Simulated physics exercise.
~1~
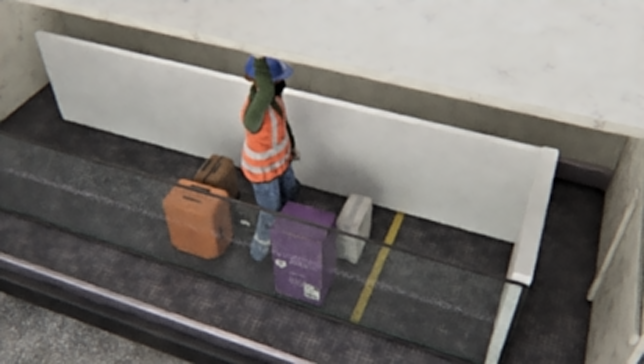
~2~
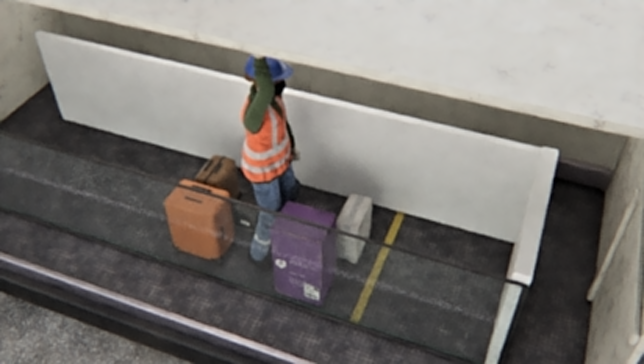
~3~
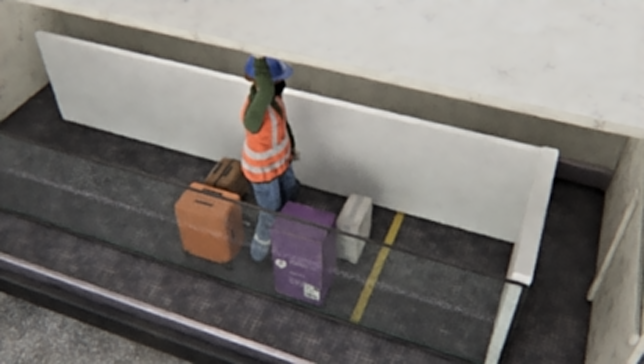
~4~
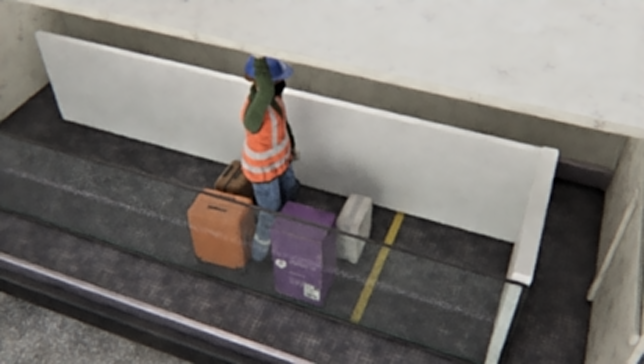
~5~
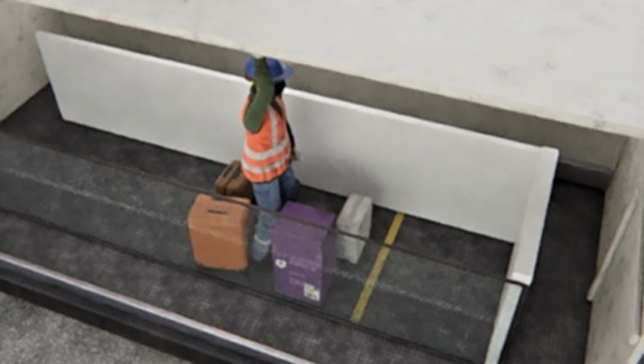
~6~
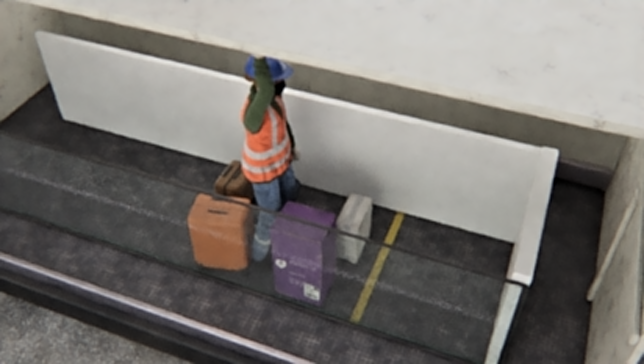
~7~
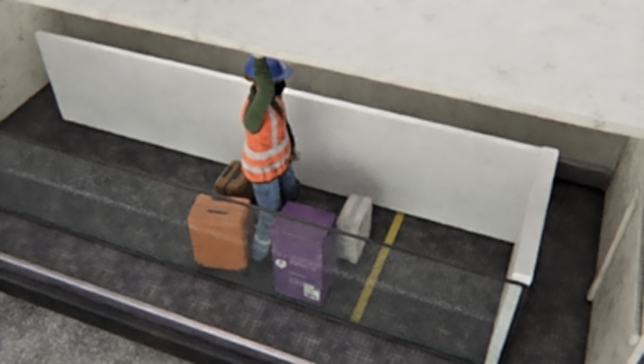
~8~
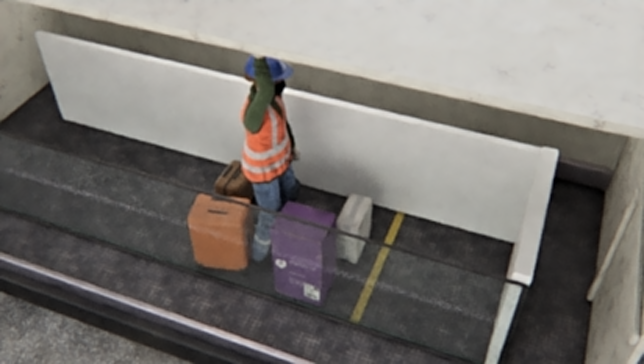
An orange suitcase and a smaller brown case behind it slide slightly to the right across the dark floor of a bus luggage bay, seen from above at an angle. A person in a blue cap, orange reflective vest and jeans stands in the middle, arms raised to the head, with a tall purple bag in front and a white case to the right, before a yellow line. Both moving cases stay upright and soon stop near the person's legs. The purple bag and white case never shift, and everything rests left of the line.
